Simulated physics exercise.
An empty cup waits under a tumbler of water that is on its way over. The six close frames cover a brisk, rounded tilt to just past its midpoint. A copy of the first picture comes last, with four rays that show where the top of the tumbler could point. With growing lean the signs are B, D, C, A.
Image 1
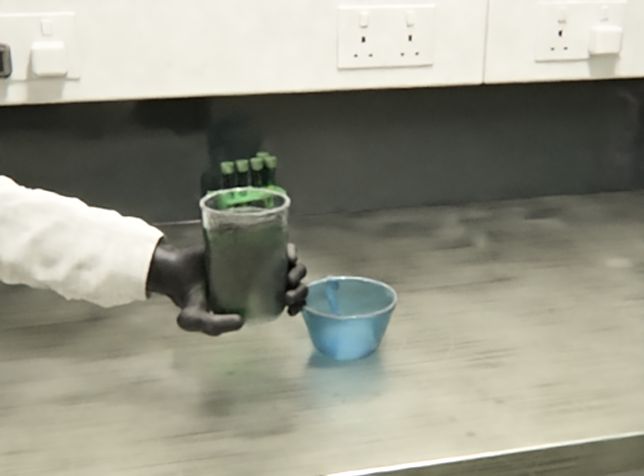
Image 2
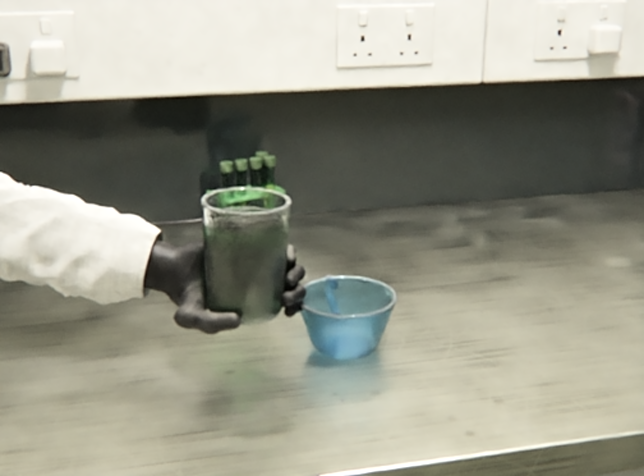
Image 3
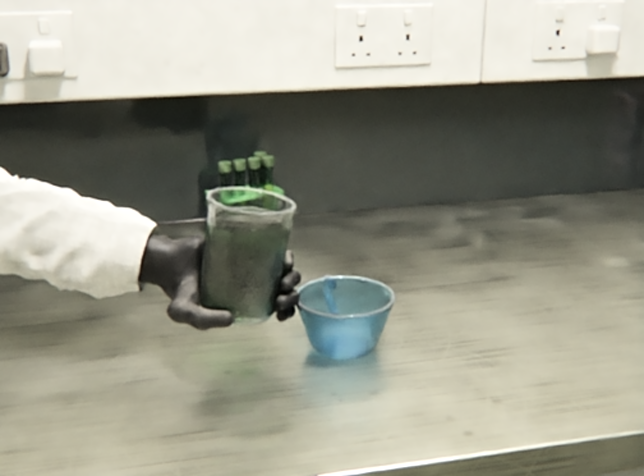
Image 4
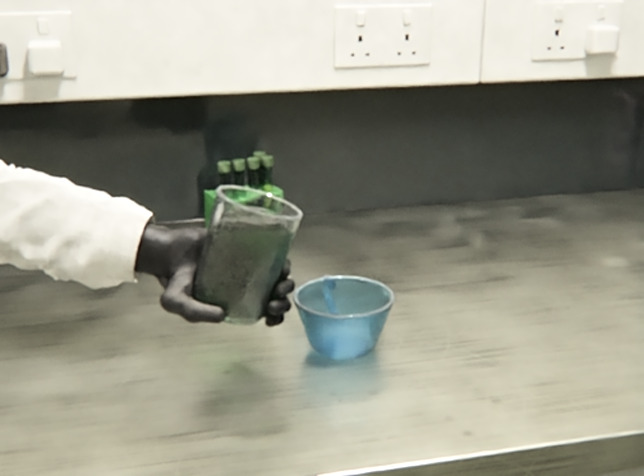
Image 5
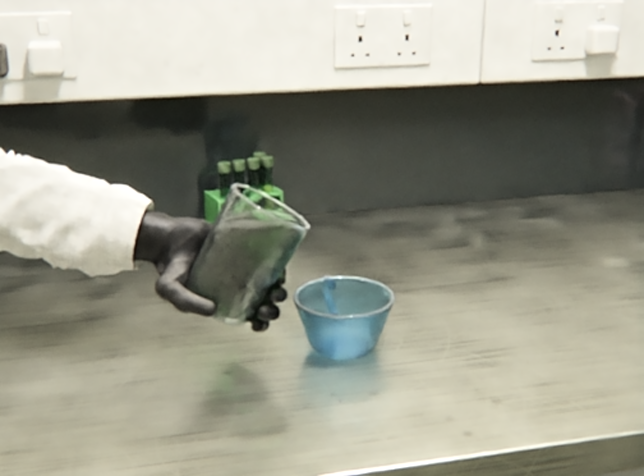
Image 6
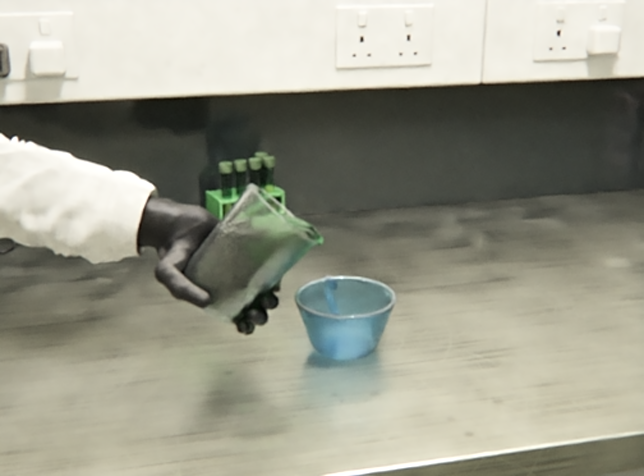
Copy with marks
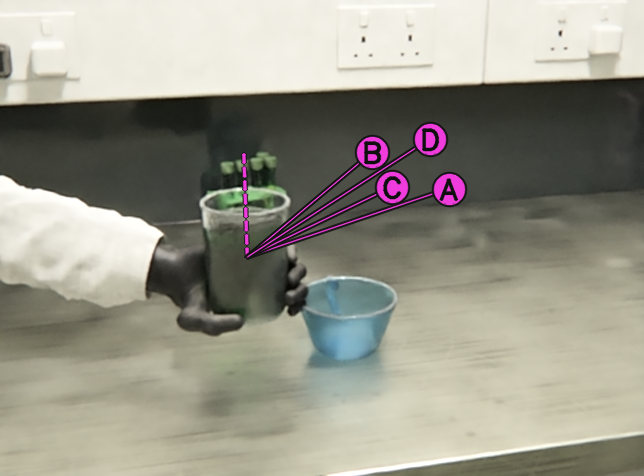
On a grey laboratory bench below wall sockets, a black-gloved hand in a white sleeve holds a clear tumbler upright, left of a small blue cup and in front of a green rack of tubes. The hand then tilts the tumbler steadily rightward until water reaches just over its lip.
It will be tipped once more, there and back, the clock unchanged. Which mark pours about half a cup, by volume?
Take C.
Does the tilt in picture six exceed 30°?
Yes.
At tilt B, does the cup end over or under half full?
Under.
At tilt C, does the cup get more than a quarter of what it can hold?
Yes, it does.
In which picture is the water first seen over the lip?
Picture 6.
In magenta, A at (432, 193); B at (359, 163); C at (377, 194); D at (415, 148).
For tilt A, the cup ends with about 71 % of what it can hold.
For tilt B, the cup ends with about 25 % of what it can hold.
For tilt C, the cup ends with about 52 % of what it can hold.
For tilt D, the cup ends with about 37 % of what it can hold.
